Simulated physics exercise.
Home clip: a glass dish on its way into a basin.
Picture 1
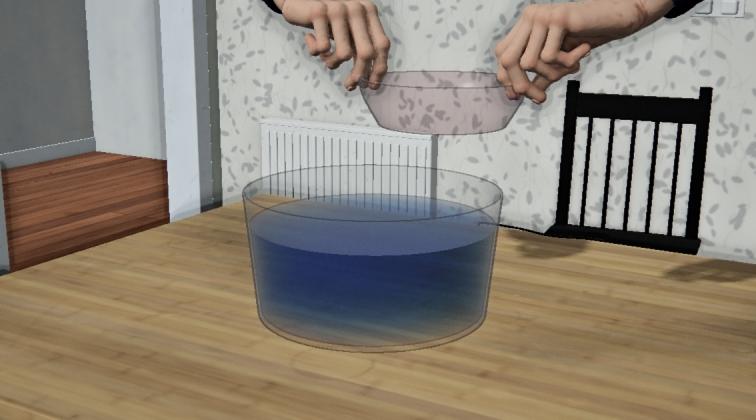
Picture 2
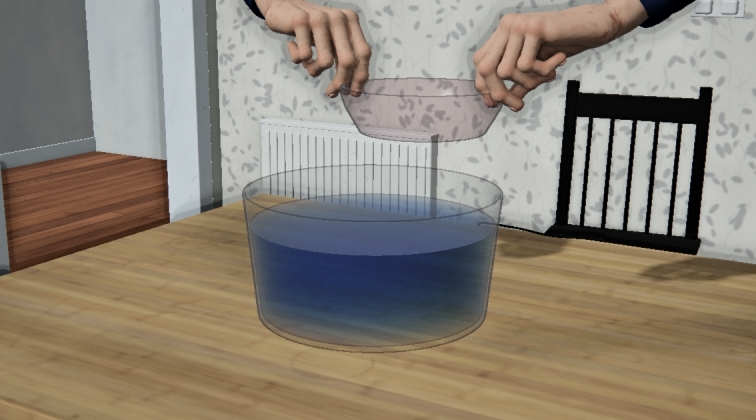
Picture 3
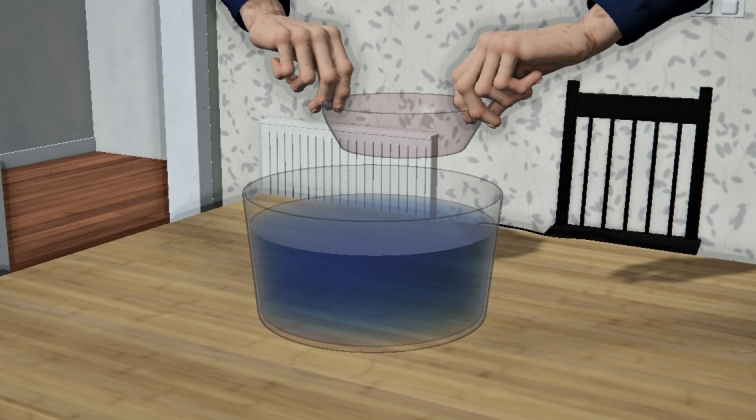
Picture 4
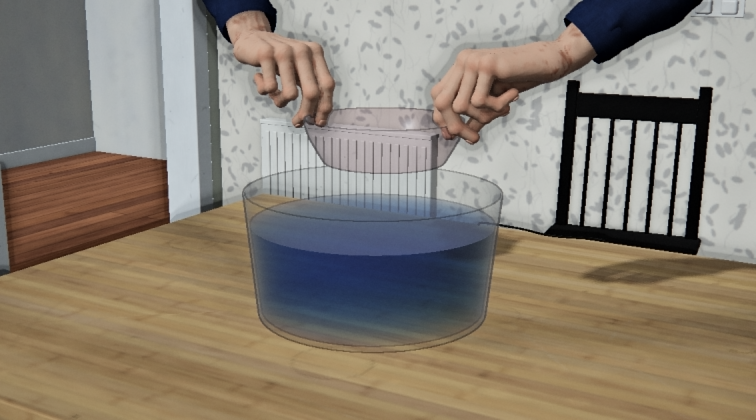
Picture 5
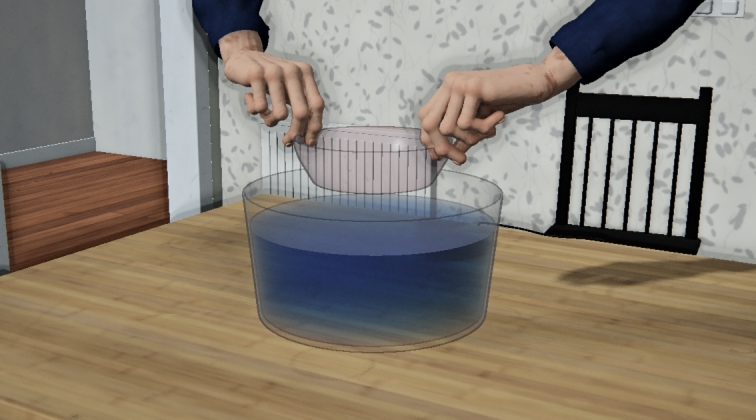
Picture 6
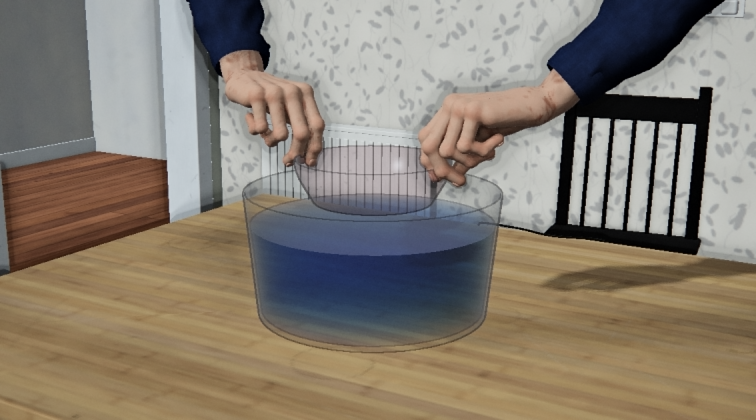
Two hands in dark blue sleeves hold a clear, pinkish glass dish by its sides in a room with leaf-patterned wallpaper, seen from slightly above a wooden table. A large transparent basin of blue water stands on the table, with a white radiator behind it and a black chair at right. The hands lower the empty dish leftward and down until it is just over the water, while the camera stays still.
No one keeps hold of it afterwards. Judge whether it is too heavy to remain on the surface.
Not too heavy, it floats.
Shortly, the dish dips into the dyed water.
Then, it bobs and steadies.
At the finish, the dish floats with most of its side showing.
